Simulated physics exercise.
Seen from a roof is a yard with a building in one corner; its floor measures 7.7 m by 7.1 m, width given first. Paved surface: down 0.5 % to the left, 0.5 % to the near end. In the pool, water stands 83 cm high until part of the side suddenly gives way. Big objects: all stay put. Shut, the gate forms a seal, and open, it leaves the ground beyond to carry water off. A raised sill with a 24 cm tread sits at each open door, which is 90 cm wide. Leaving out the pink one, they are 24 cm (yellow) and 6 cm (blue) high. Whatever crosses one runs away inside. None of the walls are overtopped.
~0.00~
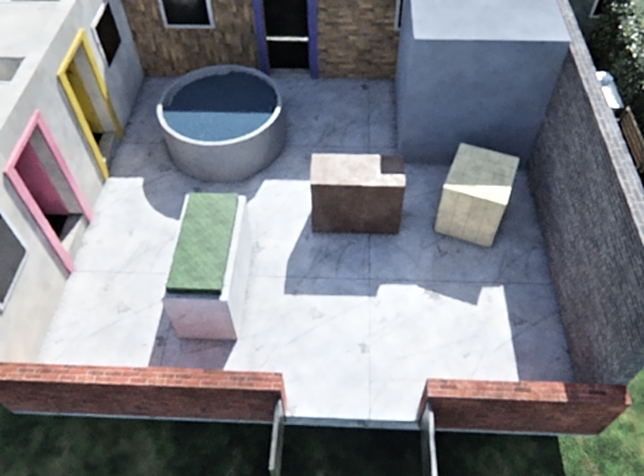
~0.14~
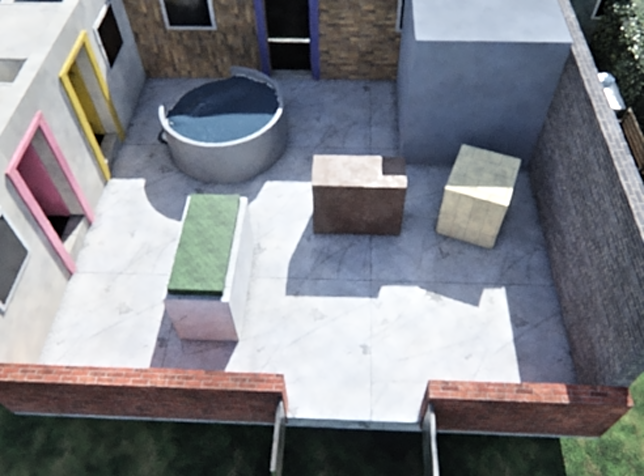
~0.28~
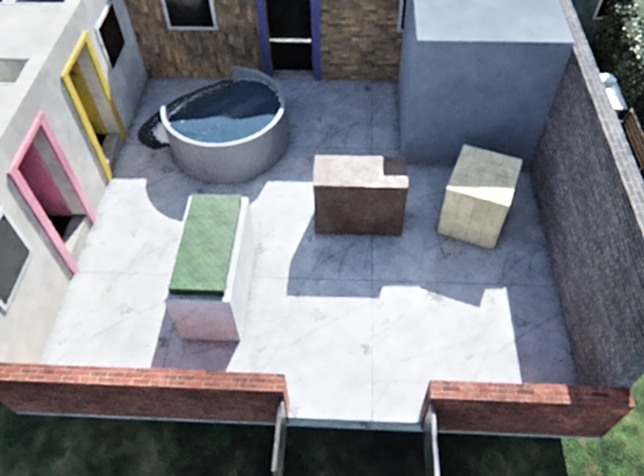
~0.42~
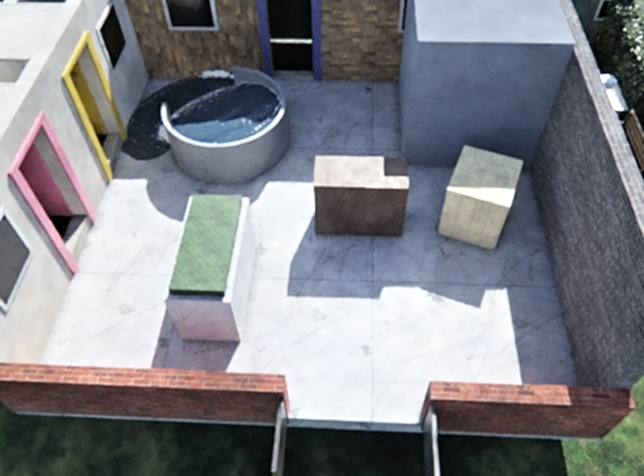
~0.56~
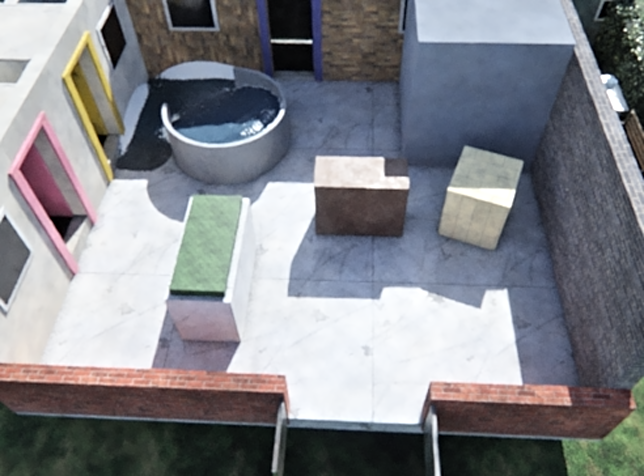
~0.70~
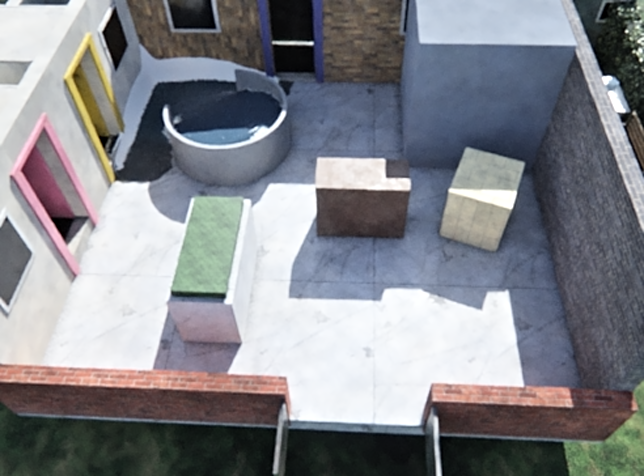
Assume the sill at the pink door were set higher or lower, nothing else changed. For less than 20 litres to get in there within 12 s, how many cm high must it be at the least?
Roughly 9.5 cm.
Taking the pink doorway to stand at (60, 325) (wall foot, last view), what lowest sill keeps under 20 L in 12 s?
12.0 cm.
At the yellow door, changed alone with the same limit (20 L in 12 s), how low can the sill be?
The yellow door needs around 18 cm.
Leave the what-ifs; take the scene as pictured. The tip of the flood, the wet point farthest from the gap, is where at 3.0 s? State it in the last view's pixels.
At about (41, 367).
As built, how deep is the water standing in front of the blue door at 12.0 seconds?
It comes to about 3.0 centimetres deep.
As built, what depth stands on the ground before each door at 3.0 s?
Depth at yellow 23 cm, at pink 7 cm, at blue 12 cm.
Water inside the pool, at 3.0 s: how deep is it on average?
Average depth: Approx. 25 cm.
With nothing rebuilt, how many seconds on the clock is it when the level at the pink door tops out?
I'd say near 9.0 seconds.
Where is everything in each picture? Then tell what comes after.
Still water, 83 cm deep, in the pool at (221, 106); the pink door at (58, 205) is dry, in the first frame.
Water pours out on the far side and has run 0.3 m, to a hidden place; about 8 cm deep outside, 83 cm at the back, in the second frame.
The front is at a hidden place, 0.8 m from the gap on the far side; 1.5 m2 of floor is wet, 83 cm left at the back, in the third frame.
The front is at (138, 107), 1.3 m from the gap on the far side; 3.3 m2 of floor is wet, 80 cm left at the back, in the fourth frame.
The gap is on the far side, the front 1.8 m out at (149, 80); the back of the pool holds 71 cm, in the fifth frame.
Water pours out on the far side and has run 1.8 m, to (151, 80); about 14 cm deep outside, 63 cm at the back; 1.6 m in a straight line remain to the pink door at (64, 208), in the sixth frame.
After 1.4 s water covers 15 % of the floor, deepest (70 cm) near (151, 82); 1 cm at the pink door, 0 litres in over its 27 cm sill.
After 3.0 s water covers 40 % of the floor, deepest (29 cm) near (176, 133); 7 cm at the pink door, 0 litres in over its 27 cm sill.
After 12.0 s water covers 100 % of the floor, deepest (14 cm) near (46, 356); 11 cm at the pink door, 0 litres in over its 27 cm sill.
At the pink door as built, the water arrived by 1.4 s and peaked near 16 cm at 8.8 s.
Run again over the same 12 s with other heights there, 30 litres in over 8.5 cm, 9 litres over 11.5 cm. The limit of 20 litres is kept from about 9.5 cm up.
